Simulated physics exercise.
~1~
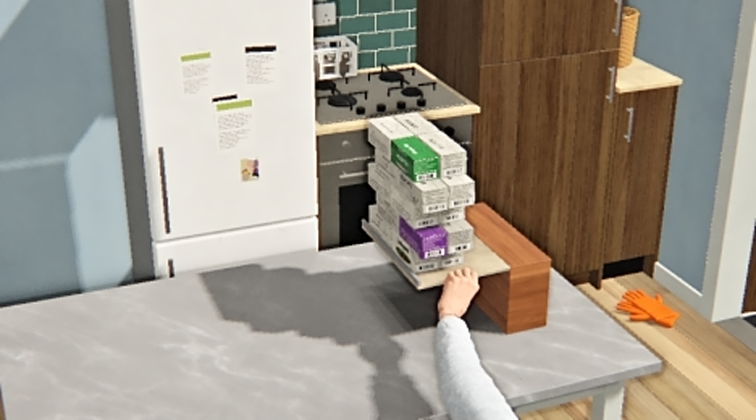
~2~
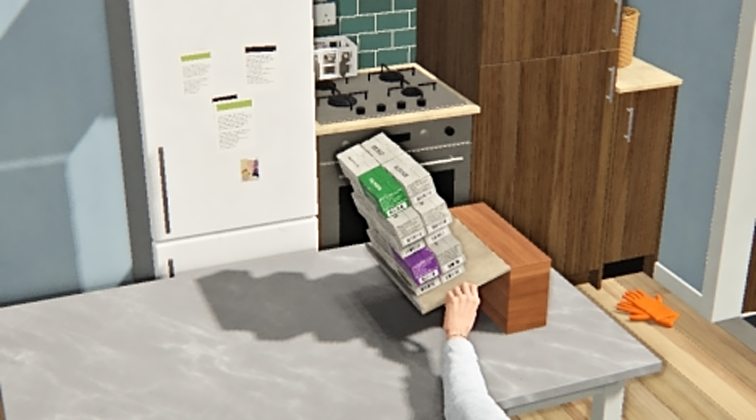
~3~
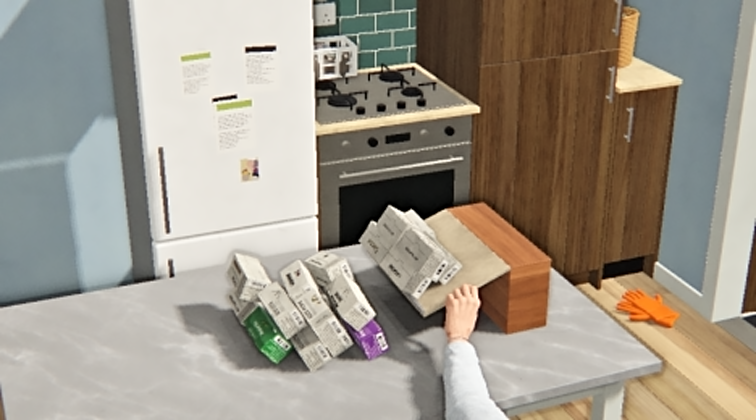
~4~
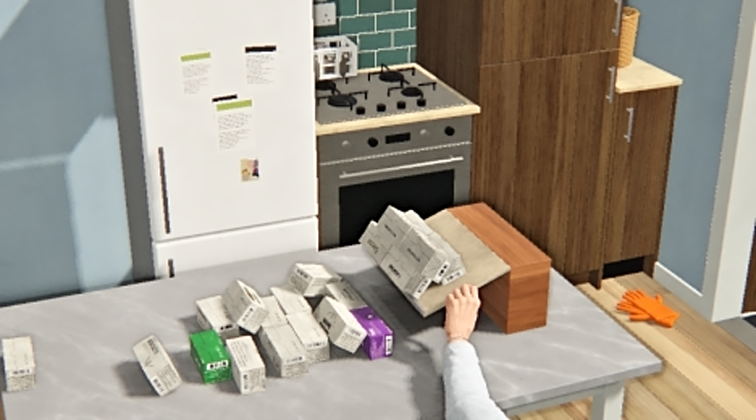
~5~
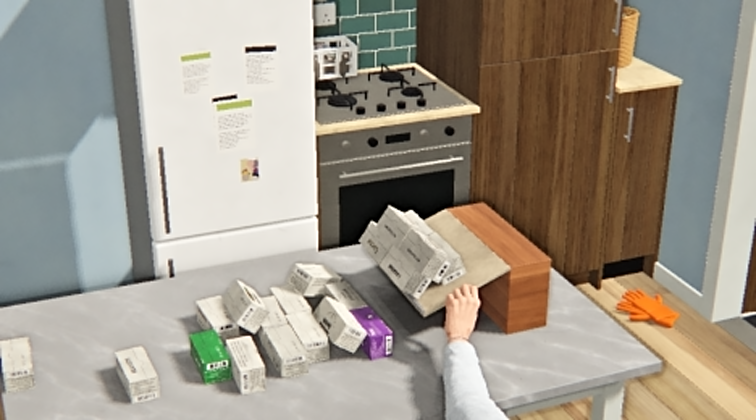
Stacked packets slide left off a tilting tray and scatter across the counter, some staying put.
